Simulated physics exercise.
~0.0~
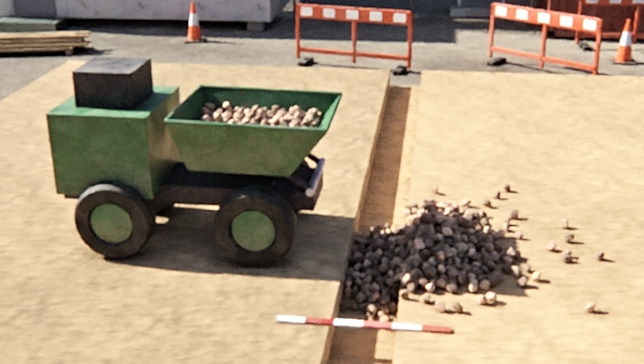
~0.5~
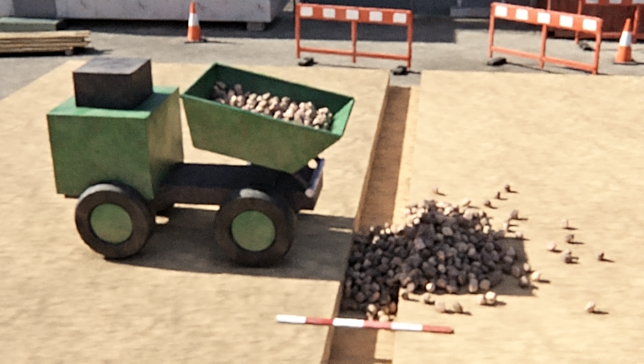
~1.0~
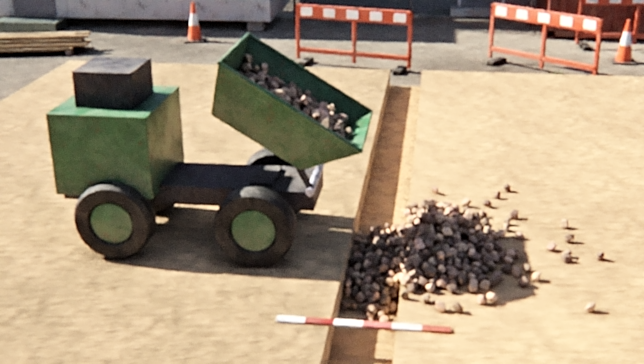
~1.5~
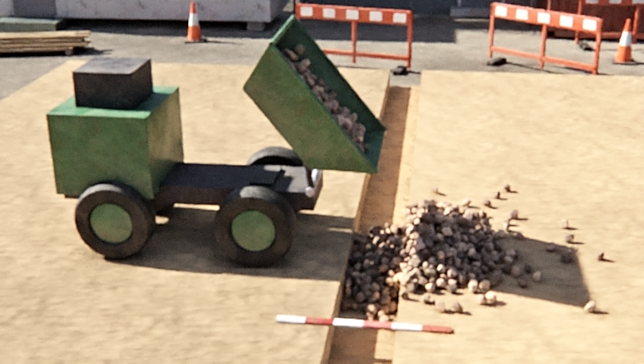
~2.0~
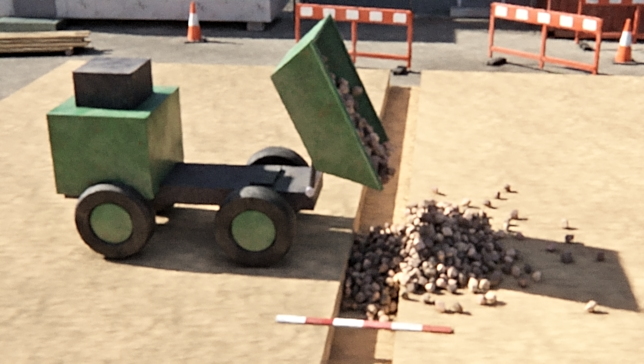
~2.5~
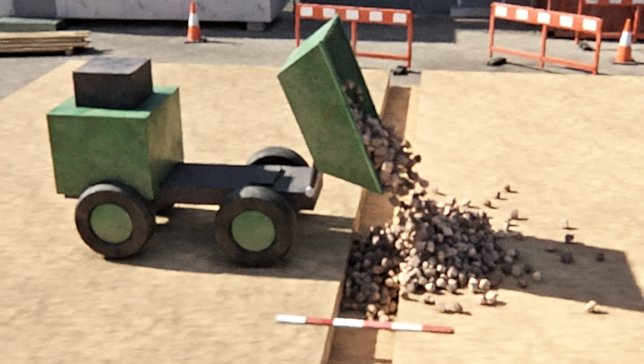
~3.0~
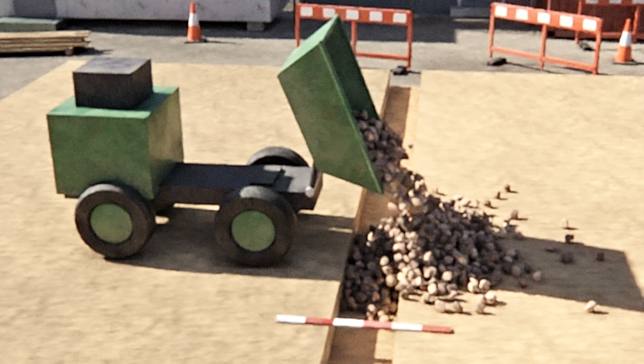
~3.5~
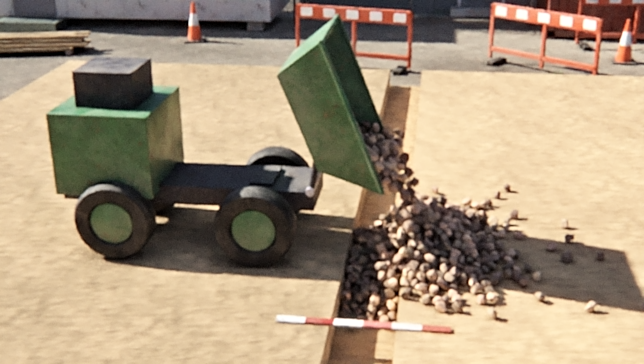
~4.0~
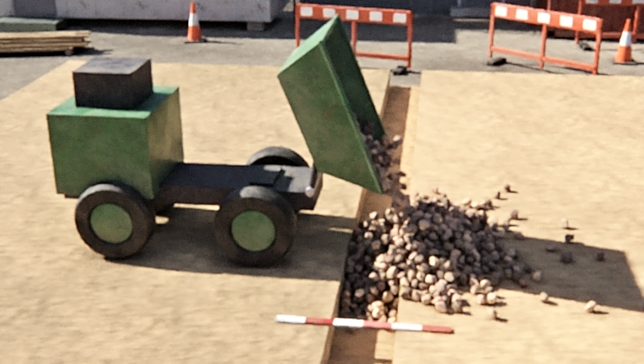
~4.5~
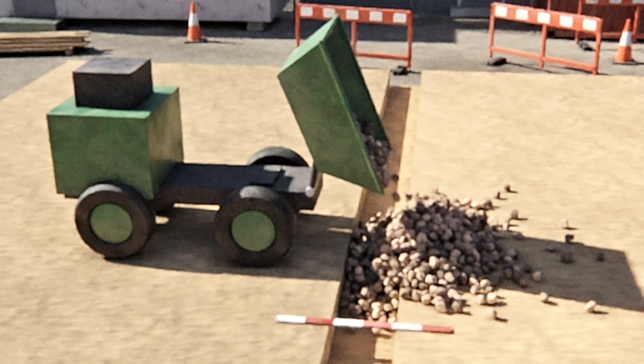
At first, a green dump truck with a level skip full of small brownish stones stands on sandy ground, facing left, its rear toward a narrow trench where an earlier heap of stones already lies. The skip begins to tip, its front end rising while its open side swings toward the right. It grows steep, and the stones slide down toward the lower lip. Then they spill out in a stream onto the heap, filling more of the trench and spreading beyond it. The flow thins and stops, leaving the skip steeply raised with some stones still inside.
